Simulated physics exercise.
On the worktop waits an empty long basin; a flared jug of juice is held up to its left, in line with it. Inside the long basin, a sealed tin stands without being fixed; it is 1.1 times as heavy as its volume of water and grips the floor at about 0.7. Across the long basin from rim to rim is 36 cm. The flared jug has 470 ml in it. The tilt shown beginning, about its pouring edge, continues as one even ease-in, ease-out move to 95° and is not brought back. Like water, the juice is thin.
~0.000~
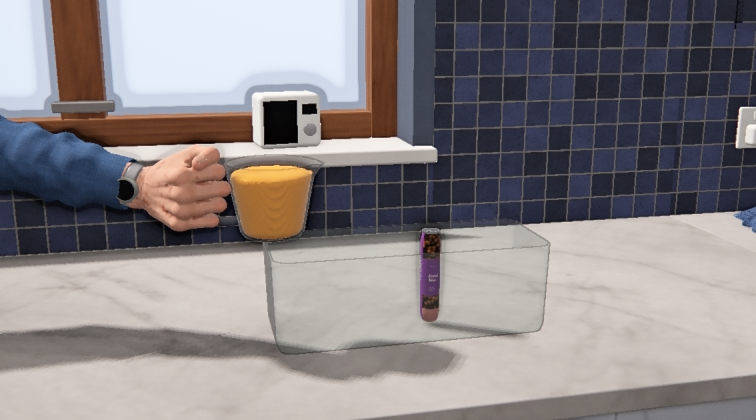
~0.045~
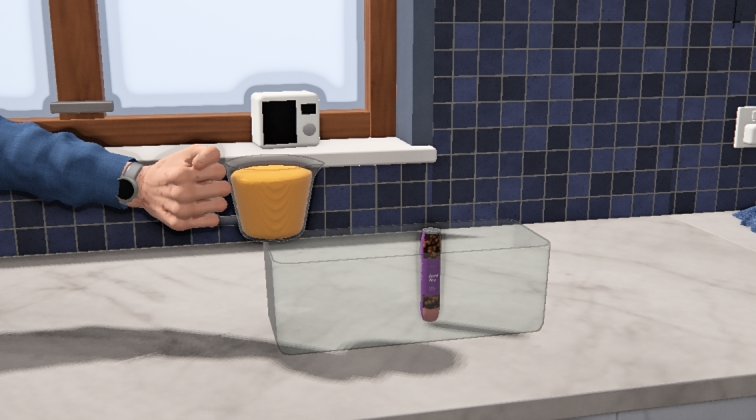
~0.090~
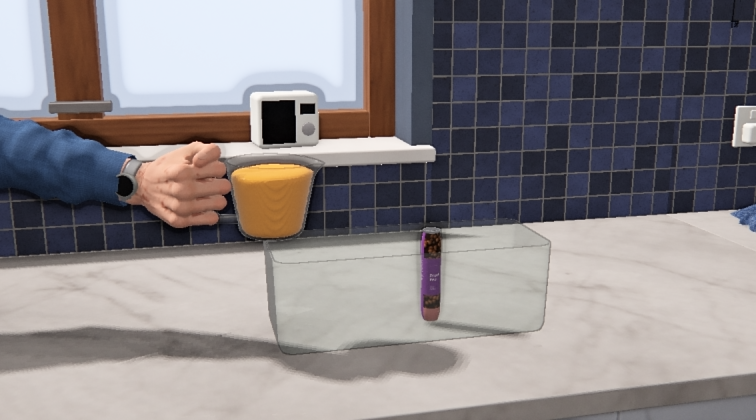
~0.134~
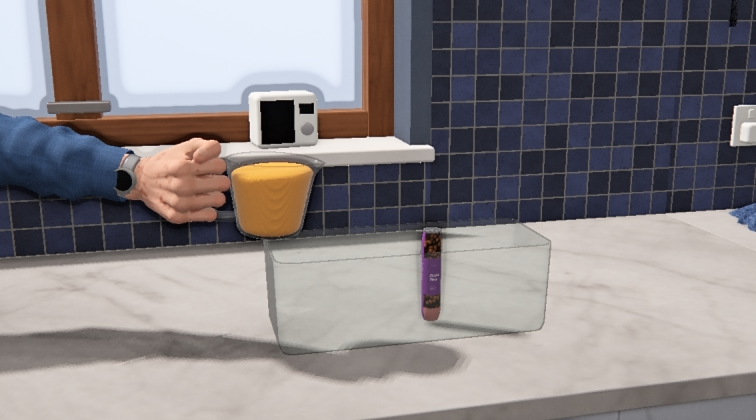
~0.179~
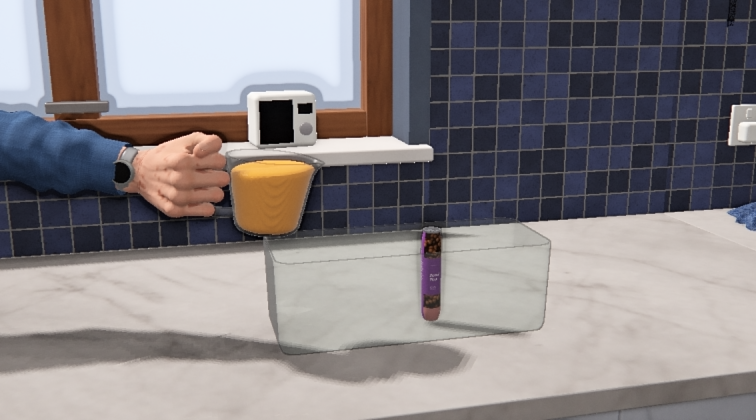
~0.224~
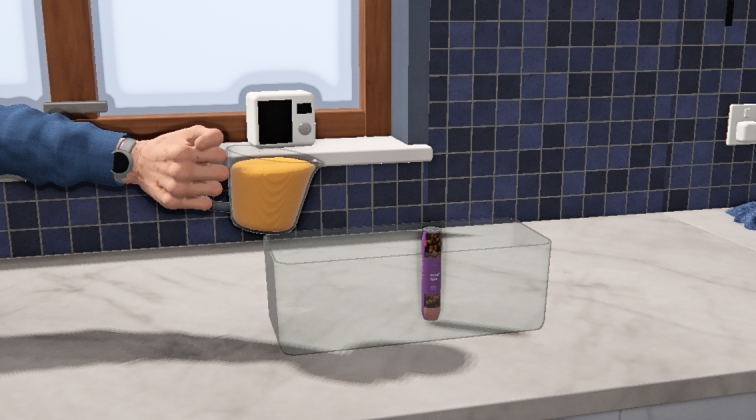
A kitchen worktop of pale marble is seen from the front and slightly above, with dark blue tiles and a wood-framed window behind. A hand in a blue sleeve and watch holds a clear jug of orange juice left of a long, see-through basin containing a slim purple tin, below a white device on the sill. The jug slowly begins tilting rightward, its juice shifting slightly.
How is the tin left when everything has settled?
It stands firm.
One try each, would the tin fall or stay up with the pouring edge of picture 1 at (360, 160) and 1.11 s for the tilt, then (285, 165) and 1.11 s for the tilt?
First it tips over; then it stays on its base.
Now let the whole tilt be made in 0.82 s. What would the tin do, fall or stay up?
The tin stays on its base.
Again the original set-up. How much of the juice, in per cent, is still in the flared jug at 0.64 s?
About 76 percent.
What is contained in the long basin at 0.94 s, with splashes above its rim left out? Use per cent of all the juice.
About 54 per cent.
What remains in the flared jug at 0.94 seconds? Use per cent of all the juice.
20 per cent or thereabouts.
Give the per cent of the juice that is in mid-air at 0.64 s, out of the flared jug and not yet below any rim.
Near 20 in a hundred.
After 0.64 s the tilt is 59° and 75 per cent is still to pour; the tin stands where it began.
After 0.94 s the tilt is 90° and 20 per cent is still to pour; the tin stands where it began.
After 1.26 s the tilt is 95° and 1 per cent is still to pour; the tin stands where it began.
After 1.61 s the tilt is 95° and 0 per cent is still to pour; the tin stands where it began.
In the end the tin stands where it began.
